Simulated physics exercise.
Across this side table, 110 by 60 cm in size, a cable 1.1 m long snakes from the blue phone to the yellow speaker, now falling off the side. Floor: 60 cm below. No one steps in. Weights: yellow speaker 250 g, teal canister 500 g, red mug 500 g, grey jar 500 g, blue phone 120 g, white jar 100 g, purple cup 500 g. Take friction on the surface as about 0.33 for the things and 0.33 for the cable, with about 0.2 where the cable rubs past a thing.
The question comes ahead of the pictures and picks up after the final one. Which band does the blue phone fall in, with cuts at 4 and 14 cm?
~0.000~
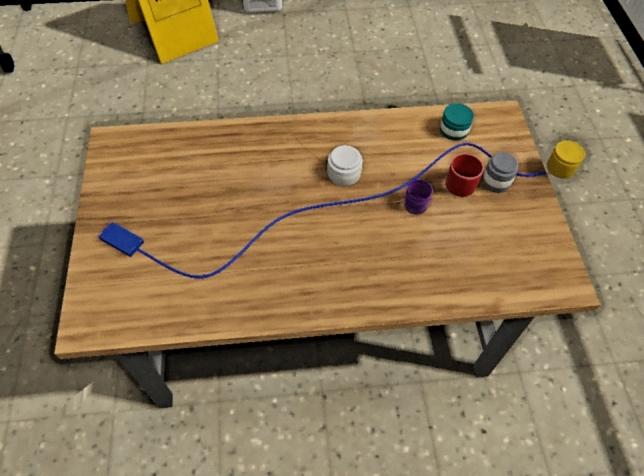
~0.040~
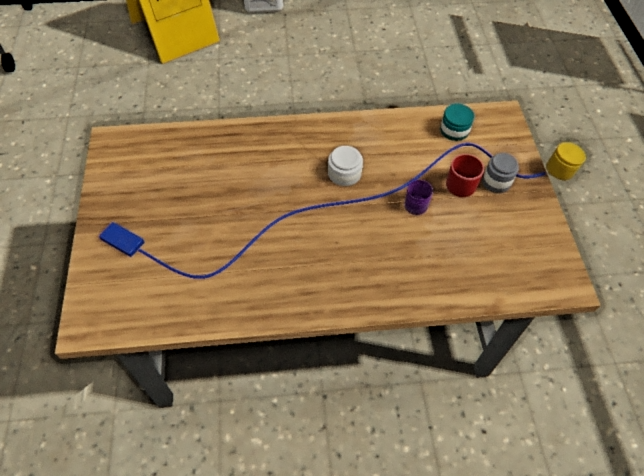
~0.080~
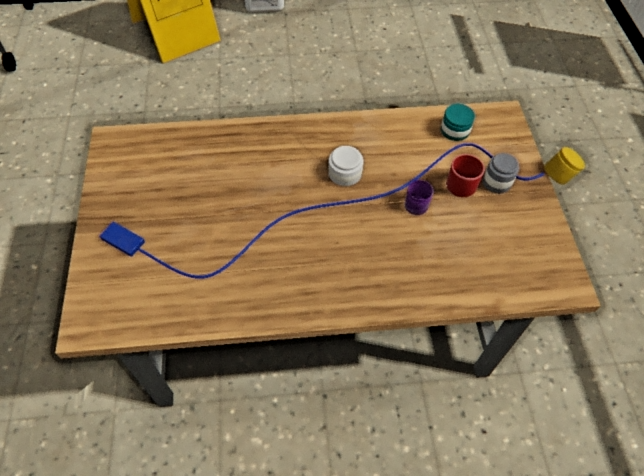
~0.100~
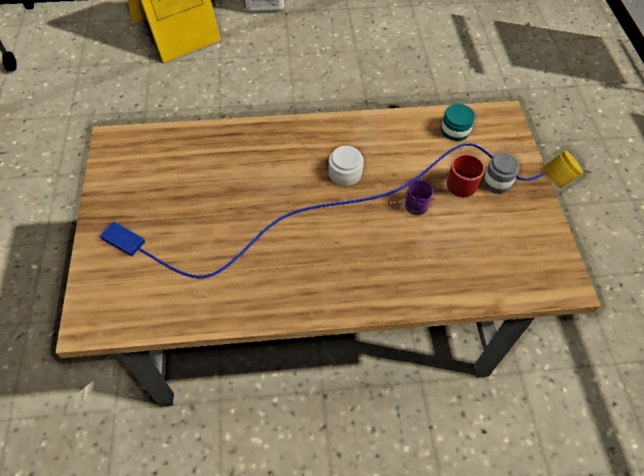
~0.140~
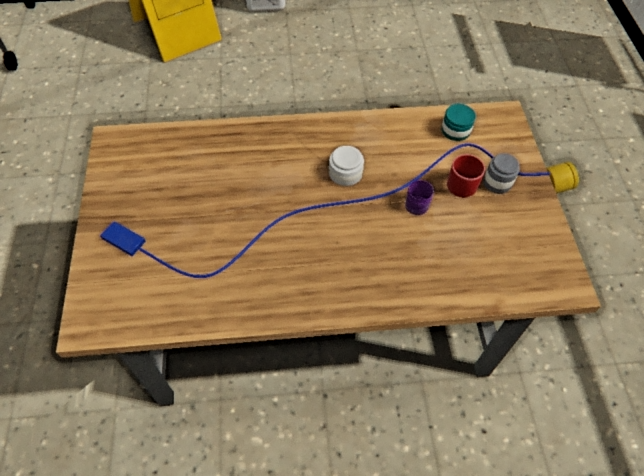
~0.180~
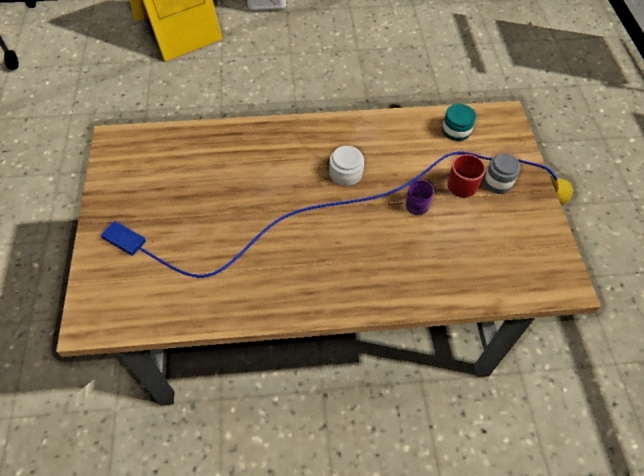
Most likely it is left way out of place.
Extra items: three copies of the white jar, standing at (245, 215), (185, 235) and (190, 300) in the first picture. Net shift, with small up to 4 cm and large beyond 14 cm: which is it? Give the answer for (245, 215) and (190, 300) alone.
The first ends up with a short displacement, the second with a short displacement.
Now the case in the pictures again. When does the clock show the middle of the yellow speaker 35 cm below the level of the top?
Near 0.48 seconds.
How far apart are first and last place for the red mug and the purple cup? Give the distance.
Red mug: 0 cm; purple cup: 0 cm.
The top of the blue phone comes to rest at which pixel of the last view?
Around (364, 190).
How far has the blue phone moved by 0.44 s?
The blue phone is around 20 cm from where it began.
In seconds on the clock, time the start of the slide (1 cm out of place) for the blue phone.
Estimate for the blue phone: Near 0.28 seconds.
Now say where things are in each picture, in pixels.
Blue phone (120, 237); cable runs through (432, 165) (354, 201) (264, 230) (180, 273), in the first frame.
Yellow speaker (570, 153); cable runs through (355, 201) (181, 273), in the second frame.
Yellow speaker (564, 166); cable runs through (355, 201) (181, 273), in the third frame.
Yellow speaker (563, 169); cable runs through (355, 201) (181, 273), in the fourth frame.
Yellow speaker (560, 178); cable runs through (356, 201) (181, 272), in the fifth frame.
Blue phone (122, 236); cable runs through (434, 165) (356, 201) (266, 230) (182, 272), in the sixth frame.
By 0.4 s, the cable's tail end at (224, 200); blue phone 21 cm off its start, yellow speaker over the edge.
By 0.7 s, the cable's tail end at (340, 200); blue phone 45 cm off its start, yellow speaker over the edge.
By 0.9 s, the cable's tail end at (383, 198); blue phone 55 cm off its start at (364, 190), yellow speaker over the edge, white jar 2 cm off its start at (352, 153).
By 1.2 s, the cable's tail end at (383, 198); blue phone 55 cm off its start, yellow speaker over the edge, white jar 2 cm off its start.
By 2.4 s, the cable's tail end at (383, 198); blue phone 55 cm off its start at (364, 190), yellow speaker over the edge, white jar 2 cm off its start at (352, 153).
